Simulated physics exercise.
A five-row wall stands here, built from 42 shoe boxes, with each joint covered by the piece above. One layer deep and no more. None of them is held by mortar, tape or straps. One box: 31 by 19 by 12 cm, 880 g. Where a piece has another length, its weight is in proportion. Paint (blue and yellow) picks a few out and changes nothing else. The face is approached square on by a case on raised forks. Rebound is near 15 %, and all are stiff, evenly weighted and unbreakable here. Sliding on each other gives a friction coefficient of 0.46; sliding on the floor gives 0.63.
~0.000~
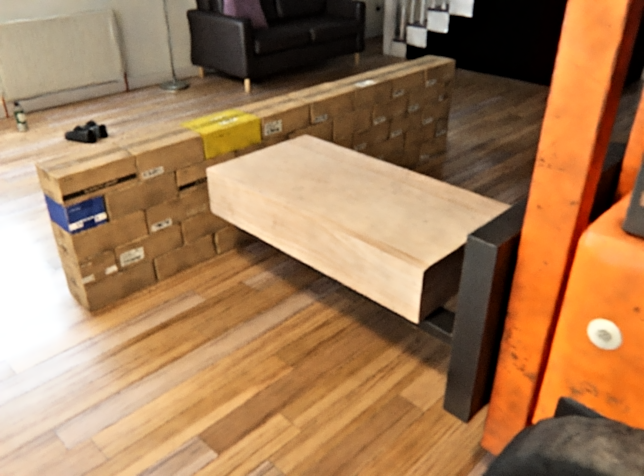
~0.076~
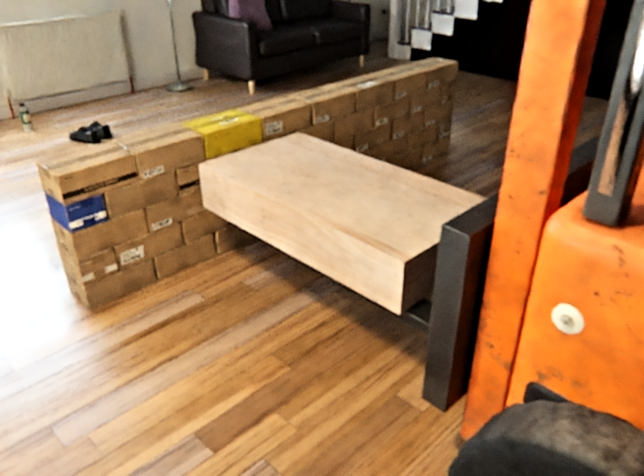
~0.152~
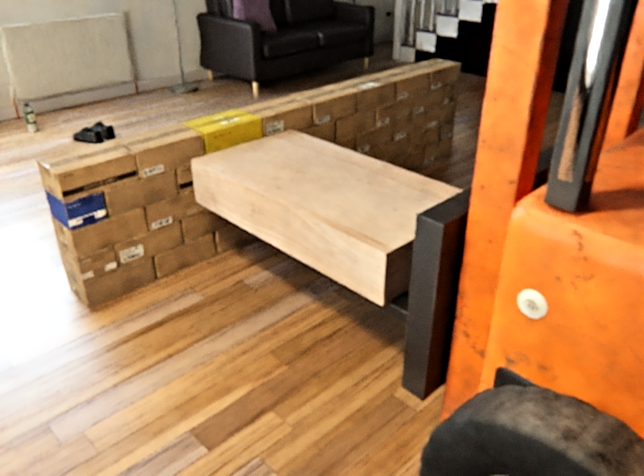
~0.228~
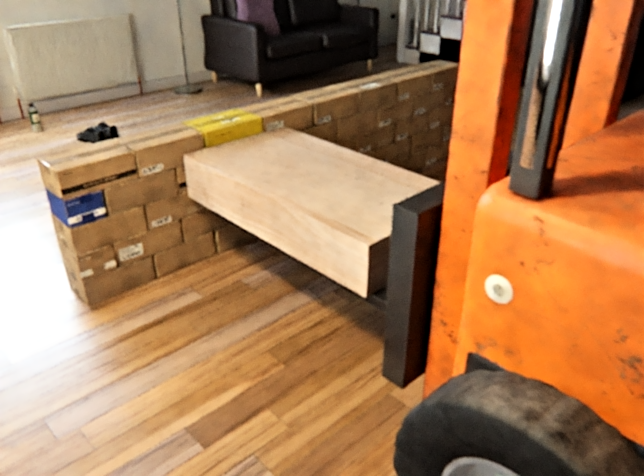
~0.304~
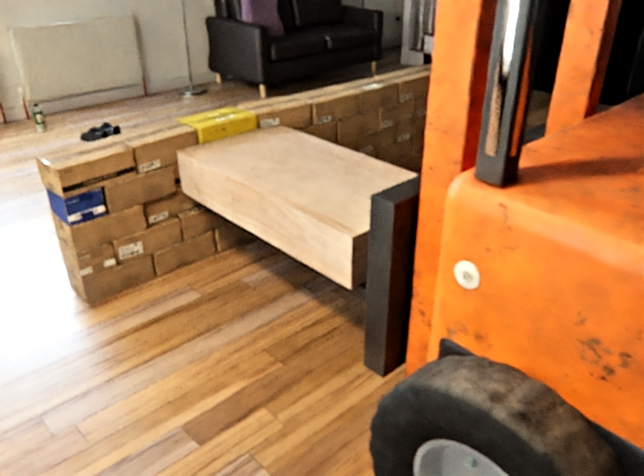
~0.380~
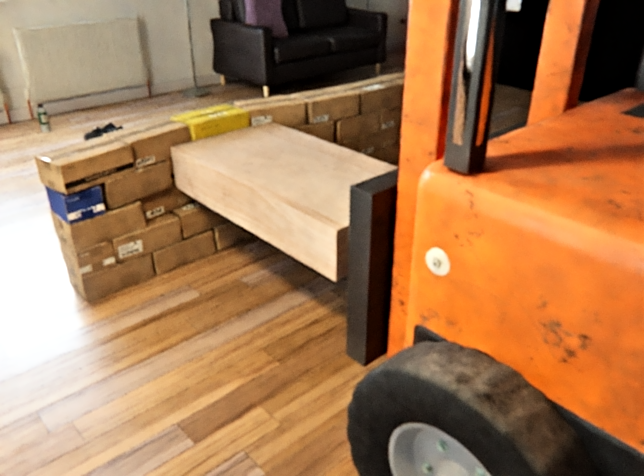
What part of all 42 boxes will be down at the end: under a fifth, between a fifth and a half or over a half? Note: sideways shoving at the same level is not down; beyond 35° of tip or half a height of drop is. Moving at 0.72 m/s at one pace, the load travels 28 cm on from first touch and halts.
The share that ends down is within a fifth and half.
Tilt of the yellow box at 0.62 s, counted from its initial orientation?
Its tilt comes to about 30° at that moment.
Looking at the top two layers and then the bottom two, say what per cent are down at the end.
50 % and 10 %.
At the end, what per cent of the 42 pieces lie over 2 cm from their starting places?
Share: 35 in a hundred.
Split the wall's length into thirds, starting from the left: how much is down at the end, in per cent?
Left 50 %, middle 50 %, right 0 %.
After 0.62 s, 1 of the 42 boxes down; yellow box 29° from how it stood, 7 cm lower.
After 0.96 s, 13 of the 42 boxes down; yellow box upside down.
In the end (2.5 s), 14 of the 42 boxes down; yellow box upside down; blue box unmoved. That is 33 per cent. From the last view, middles, yellow box near (112, 177), blue box near (74, 199).
